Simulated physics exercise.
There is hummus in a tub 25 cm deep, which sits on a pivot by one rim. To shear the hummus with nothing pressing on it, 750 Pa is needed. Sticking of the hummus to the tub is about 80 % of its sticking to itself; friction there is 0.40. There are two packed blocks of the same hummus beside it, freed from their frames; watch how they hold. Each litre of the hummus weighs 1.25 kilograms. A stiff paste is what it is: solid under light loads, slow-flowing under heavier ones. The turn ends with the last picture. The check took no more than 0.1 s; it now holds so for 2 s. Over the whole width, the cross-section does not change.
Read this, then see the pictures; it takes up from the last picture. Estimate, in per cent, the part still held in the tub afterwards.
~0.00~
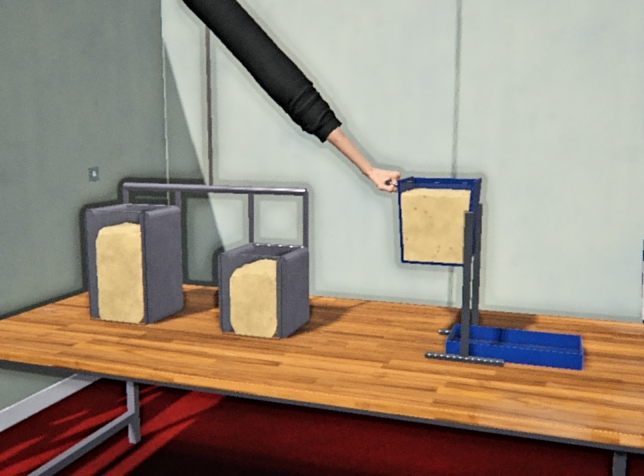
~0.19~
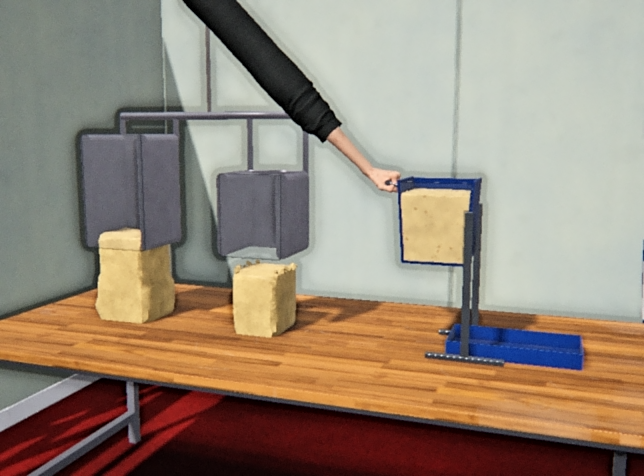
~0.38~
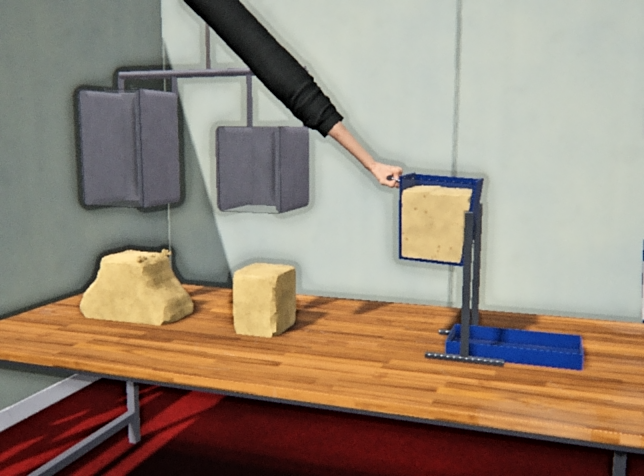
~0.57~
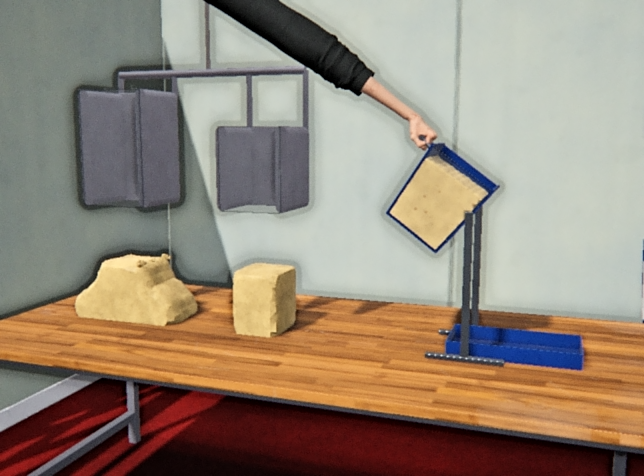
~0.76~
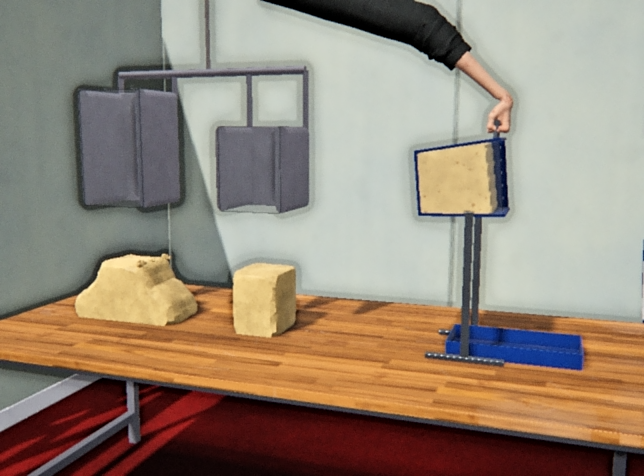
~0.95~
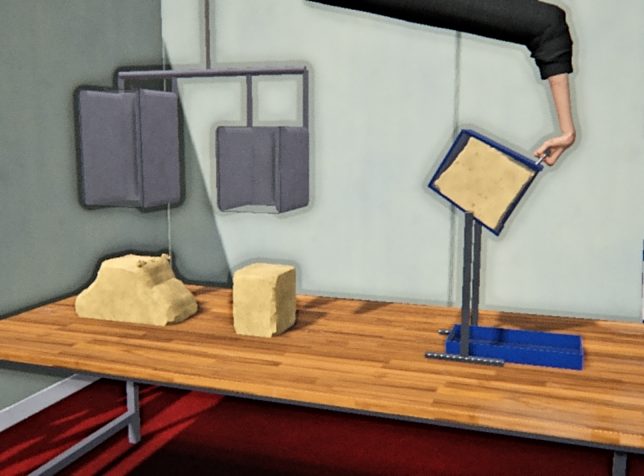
The part still in the tub is about 0 %.
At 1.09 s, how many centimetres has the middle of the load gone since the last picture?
It has moved around 10 centimetres.
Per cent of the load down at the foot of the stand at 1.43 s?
I'd say about 100 per cent of it.
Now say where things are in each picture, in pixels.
Handle-side rim at (400, 181), tilt 0 degrees; crest of the hummus at (453, 195); block heights 35 cm, 23 cm (left to right), in the first picture.
Handle-side rim at (400, 181), tilt 0 degrees; crest of the hummus at (453, 195); block heights 32 cm, 23 cm (left to right), in the second picture.
Handle-side rim at (402, 177), tilt 3 degrees; crest of the hummus at (407, 191); block heights 24 cm, 22 cm (left to right), in the third picture.
Handle-side rim at (434, 146), tilt 37 degrees; crest of the hummus at (430, 161); block heights 22 cm, 22 cm (left to right), in the fourth picture.
Handle-side rim at (500, 141), tilt 85 degrees; crest of the hummus at (478, 145); block heights 22 cm, 22 cm (left to right), in the fifth picture.
Handle-side rim at (540, 171), tilt 120 degrees; crest of the hummus at (475, 140); block heights 22 cm, 22 cm (left to right), in the sixth picture.
After 1.09 s, the tub is at 120 degrees and holds 67 %.
After 1.26 s, the tub is at 120 degrees and holds 0 %.
After 1.43 s, the tub is at 120 degrees and holds 0 %.
After 1.60 s, the tub is at 120 degrees and holds 0 %.
After 2.95 s, the tub is at 120 degrees and holds 0 %.
